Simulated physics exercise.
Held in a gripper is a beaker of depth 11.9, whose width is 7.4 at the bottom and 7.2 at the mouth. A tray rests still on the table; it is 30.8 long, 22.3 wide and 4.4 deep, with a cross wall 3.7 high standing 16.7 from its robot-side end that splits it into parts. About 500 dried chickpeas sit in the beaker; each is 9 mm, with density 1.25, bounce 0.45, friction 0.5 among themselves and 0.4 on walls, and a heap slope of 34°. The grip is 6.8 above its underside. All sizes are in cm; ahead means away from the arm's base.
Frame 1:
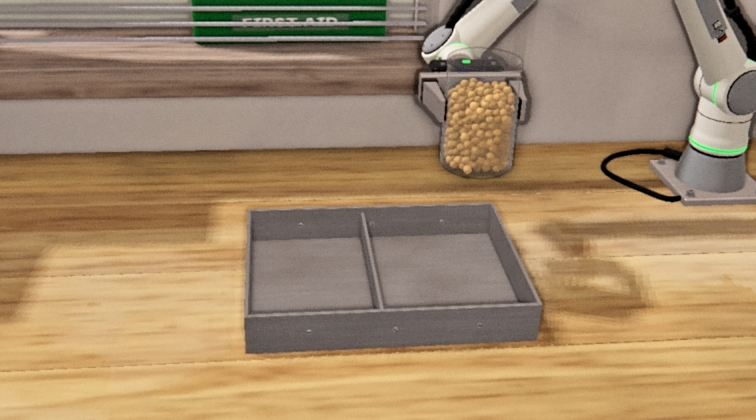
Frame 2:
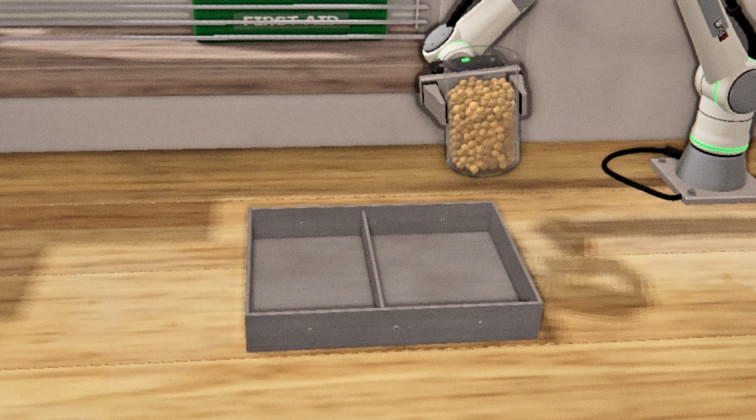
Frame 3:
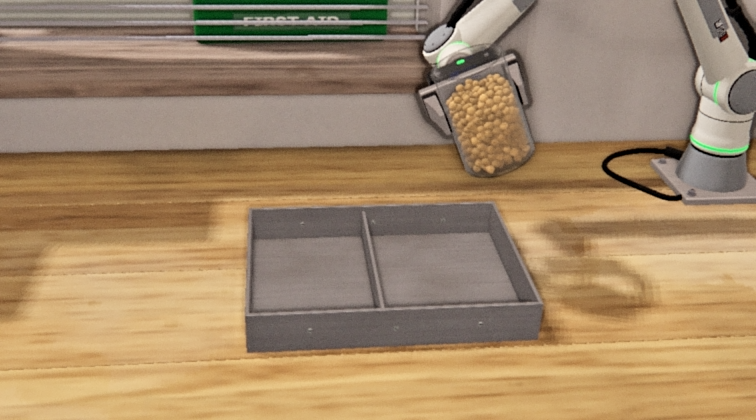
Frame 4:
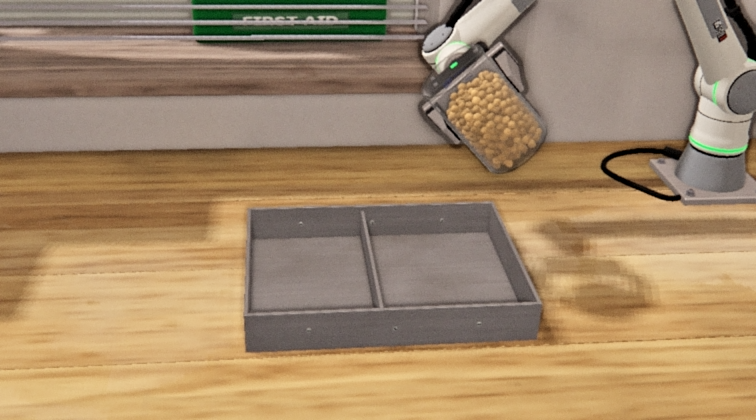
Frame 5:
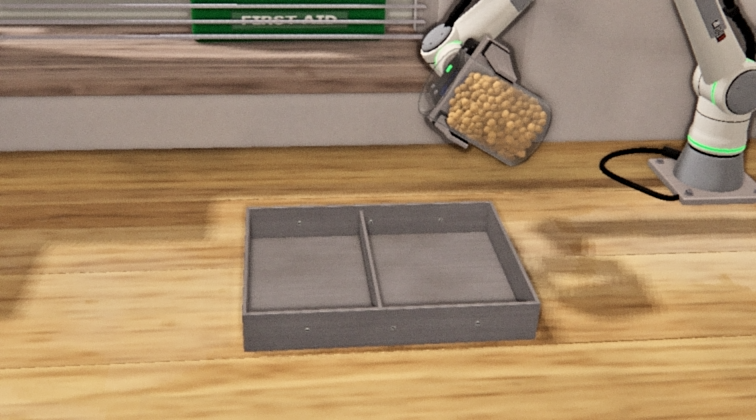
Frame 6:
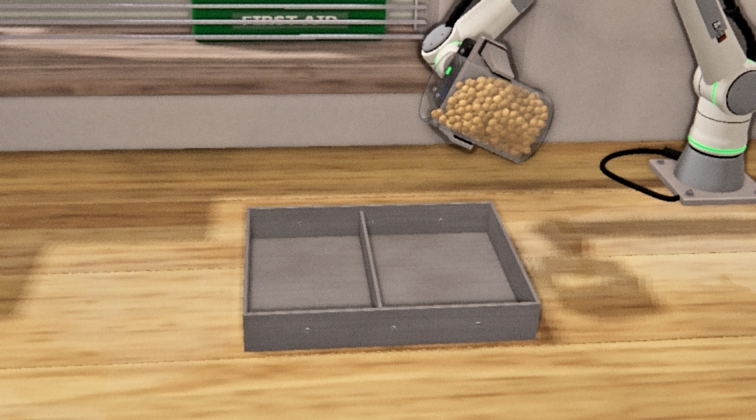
Robot arm gradually tilting a clear container of dried chickpeas steeply sideways above a wooden table, behind an empty gray divided tray.
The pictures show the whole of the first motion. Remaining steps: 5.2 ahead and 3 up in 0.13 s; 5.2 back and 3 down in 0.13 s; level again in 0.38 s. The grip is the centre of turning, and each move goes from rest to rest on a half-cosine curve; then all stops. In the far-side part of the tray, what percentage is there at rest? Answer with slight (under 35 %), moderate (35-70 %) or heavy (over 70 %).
Slight.
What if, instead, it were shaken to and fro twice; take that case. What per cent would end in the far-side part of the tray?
I'd expect something close to 30 per cent.
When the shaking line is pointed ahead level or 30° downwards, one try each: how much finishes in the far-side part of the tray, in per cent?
Result: Approx. 10 % and 5 %, one try each.
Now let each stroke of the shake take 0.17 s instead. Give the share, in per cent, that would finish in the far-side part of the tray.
Estimate for that case: 5 %.
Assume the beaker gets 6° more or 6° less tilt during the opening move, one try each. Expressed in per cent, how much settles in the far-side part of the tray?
They would come to near 30 and 15 per cent.
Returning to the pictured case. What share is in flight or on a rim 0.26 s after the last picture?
21 %.
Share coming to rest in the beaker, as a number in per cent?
65 %.
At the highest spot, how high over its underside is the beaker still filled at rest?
It reaches close to 7.5 cm in the end.
Then, 0.26 s on, tilted 65° forward, highest piece 26 above the table; 397 in the beaker, 108 in flight or on a rim.
Then, 0.51 s on, tilted 17° forward, highest piece 27 above the table; 339 in the beaker, 110 in the far-side part, 53 in the robot-side part, 3 in flight or on a rim.
Then, 0.84 s on, level, highest piece 24 above the table; 339 in the beaker, 111 in the far-side part, 55 in the robot-side part.
Then, 1.89 s on, level, highest piece 23 above the table; 339 in the beaker, 111 in the far-side part, 55 in the robot-side part.
In the end, 339 in the beaker, 111 in the far-side part, 55 in the robot-side part. That is 22 % in the far-side part of the tray.
